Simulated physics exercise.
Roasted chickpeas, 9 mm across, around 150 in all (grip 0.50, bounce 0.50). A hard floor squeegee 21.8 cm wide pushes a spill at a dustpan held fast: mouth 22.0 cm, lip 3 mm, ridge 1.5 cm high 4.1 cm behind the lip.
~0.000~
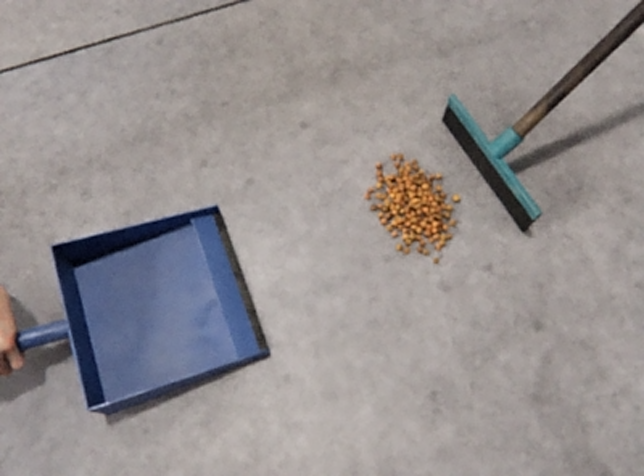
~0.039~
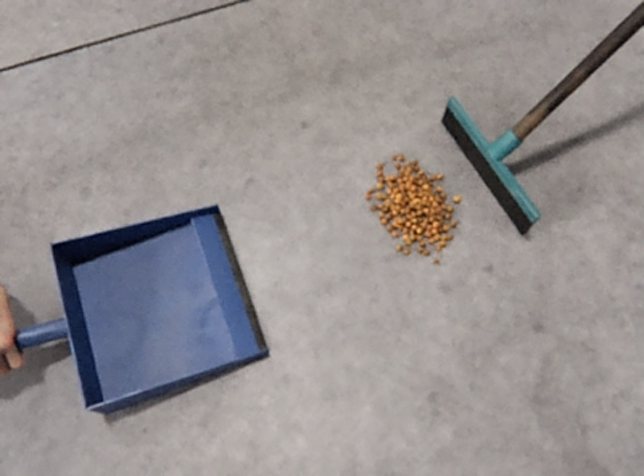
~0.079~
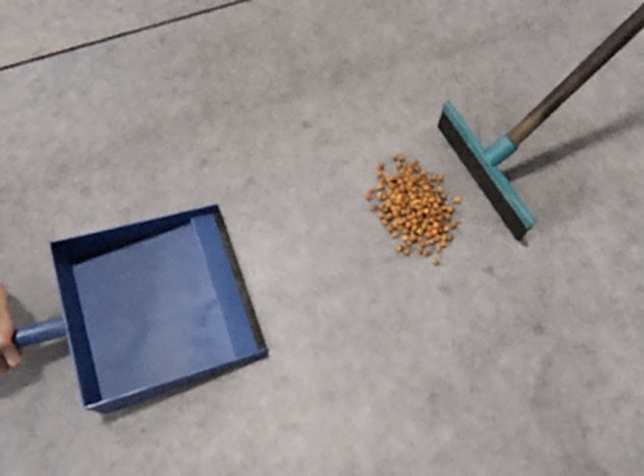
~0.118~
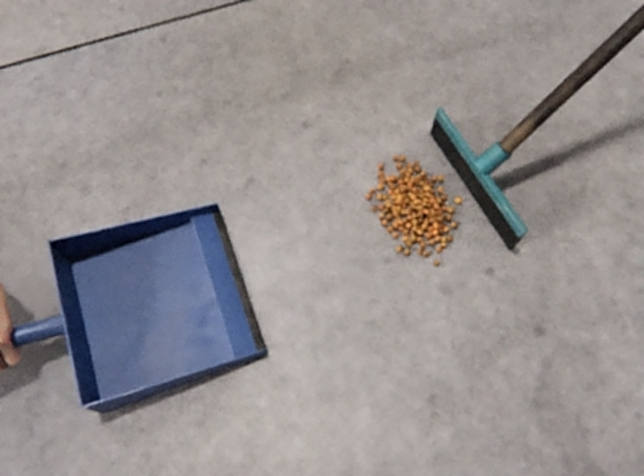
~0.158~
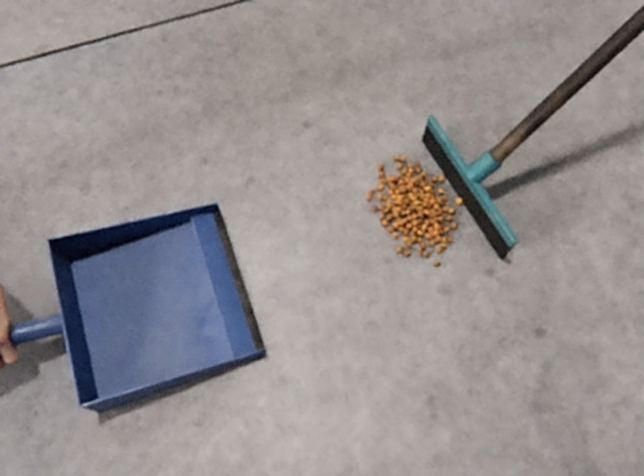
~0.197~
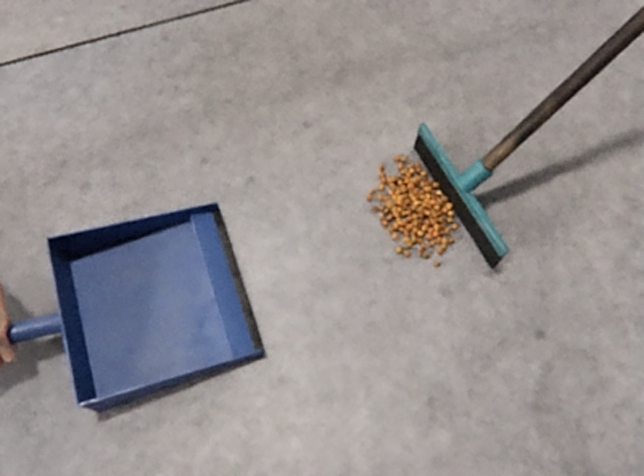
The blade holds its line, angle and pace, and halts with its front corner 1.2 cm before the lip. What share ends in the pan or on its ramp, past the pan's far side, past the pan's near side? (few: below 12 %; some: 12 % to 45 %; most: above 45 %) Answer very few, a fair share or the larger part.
Pan a fair share, far side very few, near side a fair share.
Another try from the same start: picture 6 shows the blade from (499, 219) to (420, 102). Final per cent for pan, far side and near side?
Pan 0, far 25, near 0.
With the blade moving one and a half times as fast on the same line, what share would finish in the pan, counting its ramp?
Then about 30 per cent.
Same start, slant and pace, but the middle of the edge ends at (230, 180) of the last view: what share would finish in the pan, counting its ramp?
About 0 per cent.
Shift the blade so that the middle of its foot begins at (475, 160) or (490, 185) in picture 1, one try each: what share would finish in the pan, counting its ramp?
Some 25 and 15 per cent.
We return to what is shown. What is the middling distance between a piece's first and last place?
Roughly 30 cm.
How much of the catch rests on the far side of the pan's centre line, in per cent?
Some 10 per cent.
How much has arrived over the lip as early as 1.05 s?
Some 25 per cent.
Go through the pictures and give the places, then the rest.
In the first frame, blade from (536, 215) to (452, 101), moved 0.0 cm, 0 of the pieces shifted so far; middle of the pieces at (415, 207); pan at (154, 312).
In the second frame, blade from (535, 218) to (451, 103), moved 0.4 cm, 0 of the pieces shifted so far; middle of the pieces at (415, 207).
In the third frame, blade from (530, 224) to (447, 107), moved 1.5 cm, 0 of the pieces shifted so far; middle of the pieces at (416, 208).
In the fourth frame, blade from (522, 233) to (439, 115), moved 3.3 cm, 0 of the pieces shifted so far; middle of the pieces at (416, 209).
In the fifth frame, blade from (512, 243) to (431, 122), moved 5.2 cm, 0 of the pieces shifted so far; middle of the pieces at (417, 209).
In the sixth frame, blade from (503, 252) to (422, 130), moved 7.0 cm, 5 of the pieces shifted so far; middle of the pieces at (417, 210); pan at (149, 308). The blade's pace is about 0.48 m/s, heading 20 degrees towards the viewer's side.
After 0.51 s, middle of the blade 18 cm from the lip; 0 % over the lip, far side 0 %, near side 5 %.
After 0.73 s, middle of the blade 8 cm from the lip; 0 % over the lip, far side 0 %, near side 15 %.
Then, at 1.05 s, middle of the blade 3 cm from the lip; 25 % over the lip, far side 0 %, near side 25 %.
At rest (1.4 s), pan 25 %, far side 0 %, near side 25 %, in front of the lip or behind the blade 50 %.
